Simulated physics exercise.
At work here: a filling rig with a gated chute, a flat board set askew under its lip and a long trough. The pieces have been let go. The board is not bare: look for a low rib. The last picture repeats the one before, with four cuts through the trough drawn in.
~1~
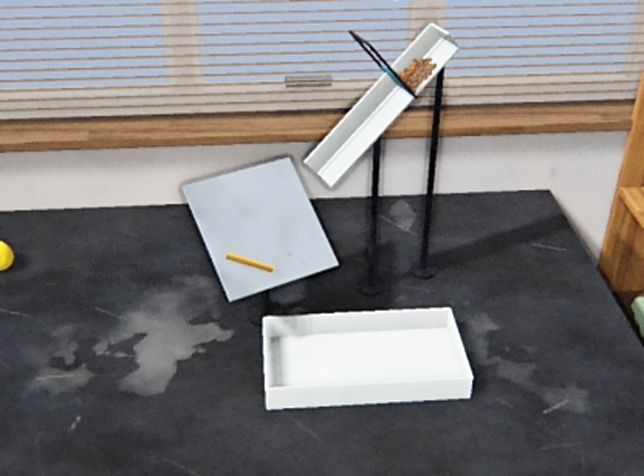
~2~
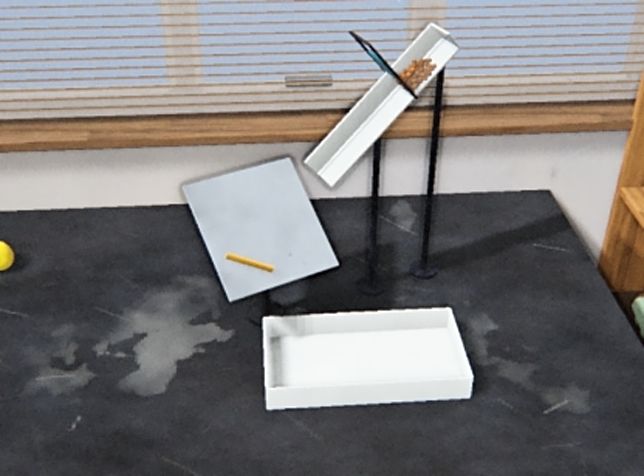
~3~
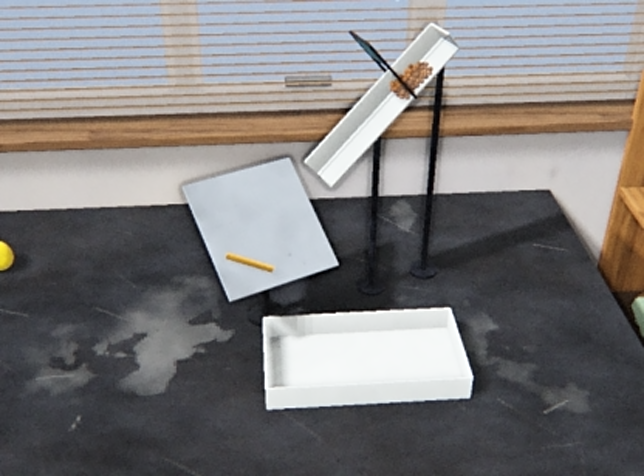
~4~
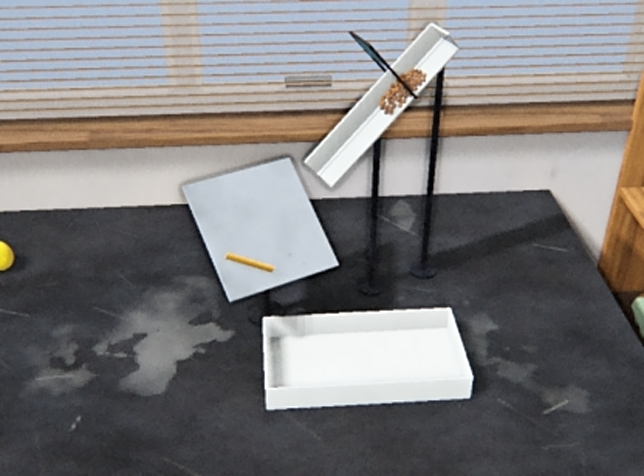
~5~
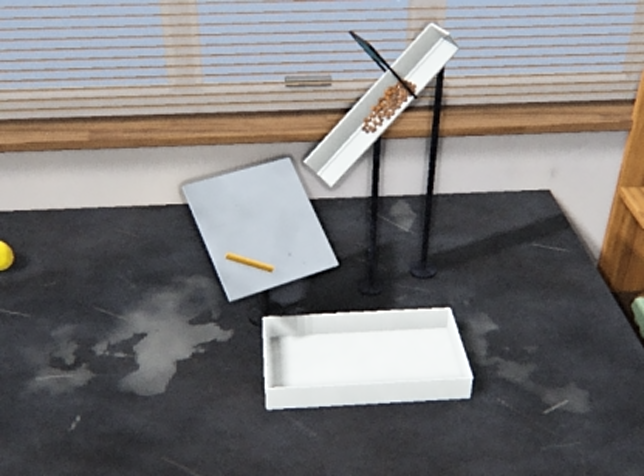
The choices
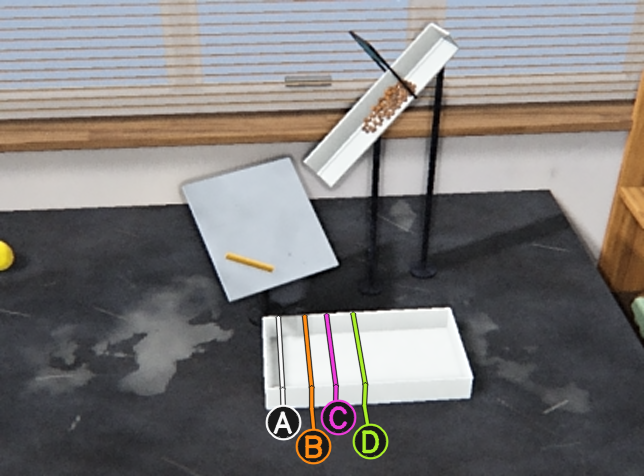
On a dark, worn tabletop by a window, small brown pieces sliding partway down a raised white chute as its gate opens.
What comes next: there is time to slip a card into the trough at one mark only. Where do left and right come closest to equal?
B beats the others.
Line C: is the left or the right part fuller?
The left side.
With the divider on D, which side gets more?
More lands on the left.
On the marked copy, line A crosses the front rim at (282, 388); line B crosses the front rim at (311, 386); line C crosses the front rim at (335, 385); line D crosses the front rim at (365, 383).
With A, of what is caught, only a few on the left of the divider, all but a few on the right.
With B, of what is caught, close to half on the left of the divider, close to half on the right.
With C, of what is caught, all but a few on the left of the divider, a small share on the right.
With D, of what is caught, all but a few on the left of the divider, only a few on the right.
